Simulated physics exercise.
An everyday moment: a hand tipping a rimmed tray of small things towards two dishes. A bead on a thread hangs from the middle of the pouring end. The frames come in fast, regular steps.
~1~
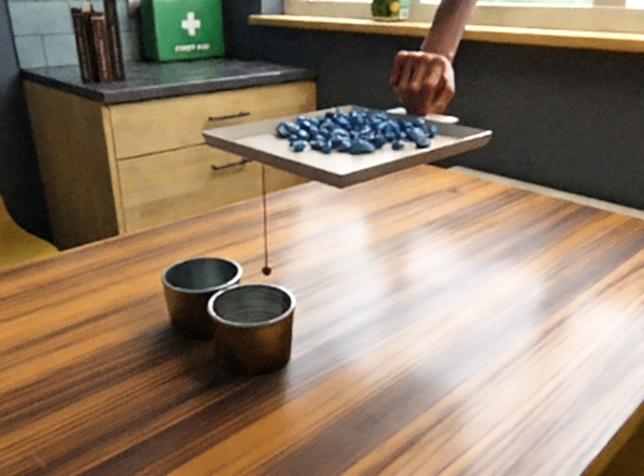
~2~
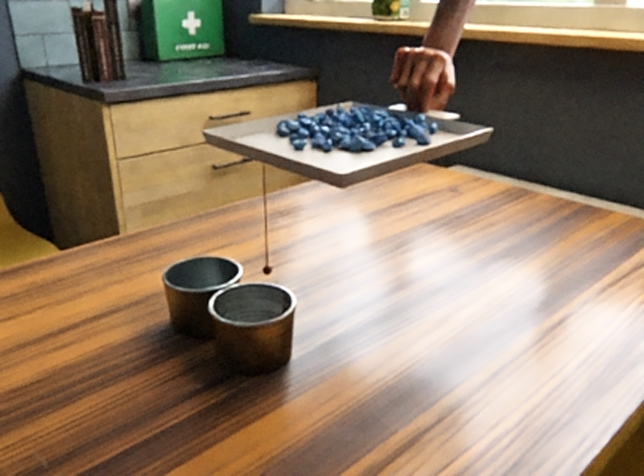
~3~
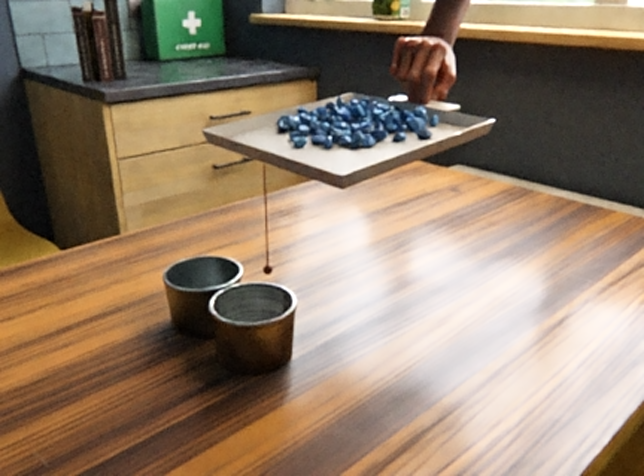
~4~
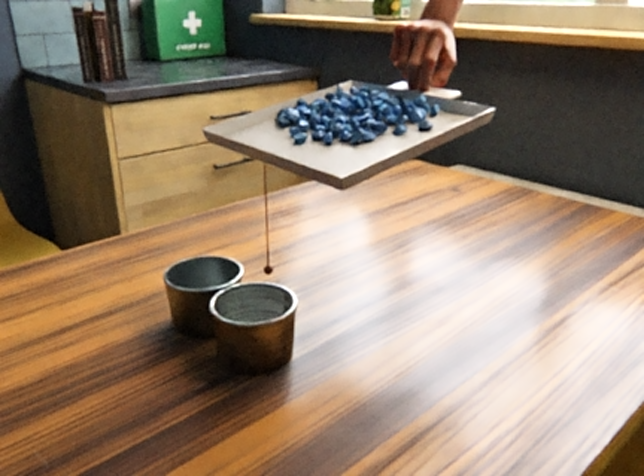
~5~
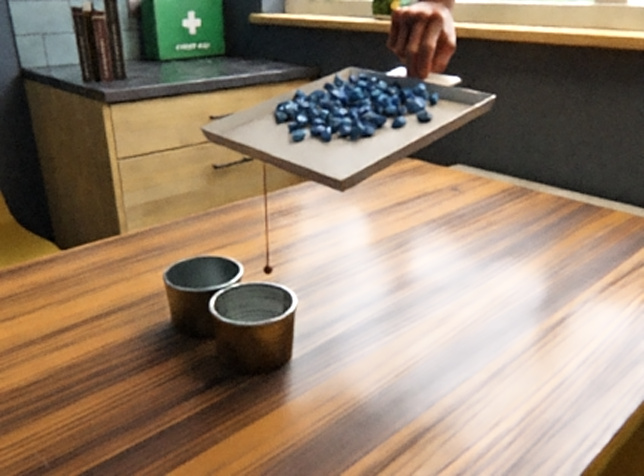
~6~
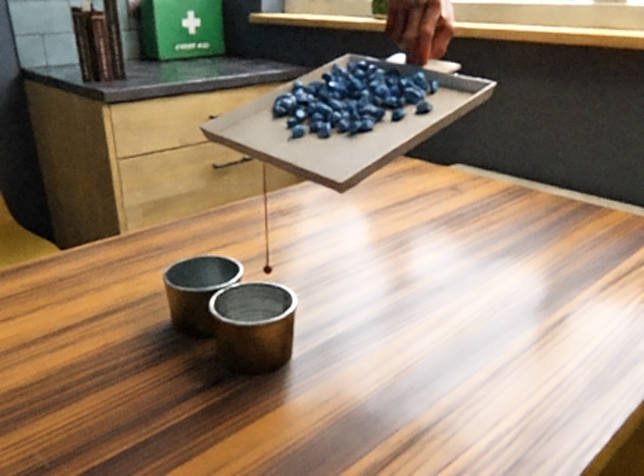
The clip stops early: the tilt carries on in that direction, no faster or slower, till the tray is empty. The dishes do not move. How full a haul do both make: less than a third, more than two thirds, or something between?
The two hold from one third to two thirds of the load.
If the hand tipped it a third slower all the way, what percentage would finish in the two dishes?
Close to 50 per cent.
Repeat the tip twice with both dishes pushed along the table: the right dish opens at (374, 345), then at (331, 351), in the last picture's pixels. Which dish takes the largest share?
In turn: The left one; the left one.
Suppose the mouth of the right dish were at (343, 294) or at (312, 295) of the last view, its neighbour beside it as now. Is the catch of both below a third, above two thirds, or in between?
First less than a third, then under a third.
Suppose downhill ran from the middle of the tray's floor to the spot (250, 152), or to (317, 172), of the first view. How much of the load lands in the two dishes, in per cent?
Roughly 60 per cent, and 10 per cent.
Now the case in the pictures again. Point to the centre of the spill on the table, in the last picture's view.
Near (268, 405).
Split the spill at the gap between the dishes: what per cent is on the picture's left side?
Close to 30 per cent.
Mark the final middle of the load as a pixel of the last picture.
Close to (263, 364).
Soon, tray tipped steeply; most on the tray; a stray few in the right dish; a stray few in the left dish; a small part in the air.
A while on, tray tipped right over; about a quarter on the tray; about a quarter in the right dish; a small part in the left dish; about a third outside both; a small part in the air.
Towards the end, tray tipped past a quarter turn; about a third in the right dish; a small part in the left dish; about half outside both.
Finally, tray tipped past a quarter turn; about a third in the right dish; a small part in the left dish; about half outside both.
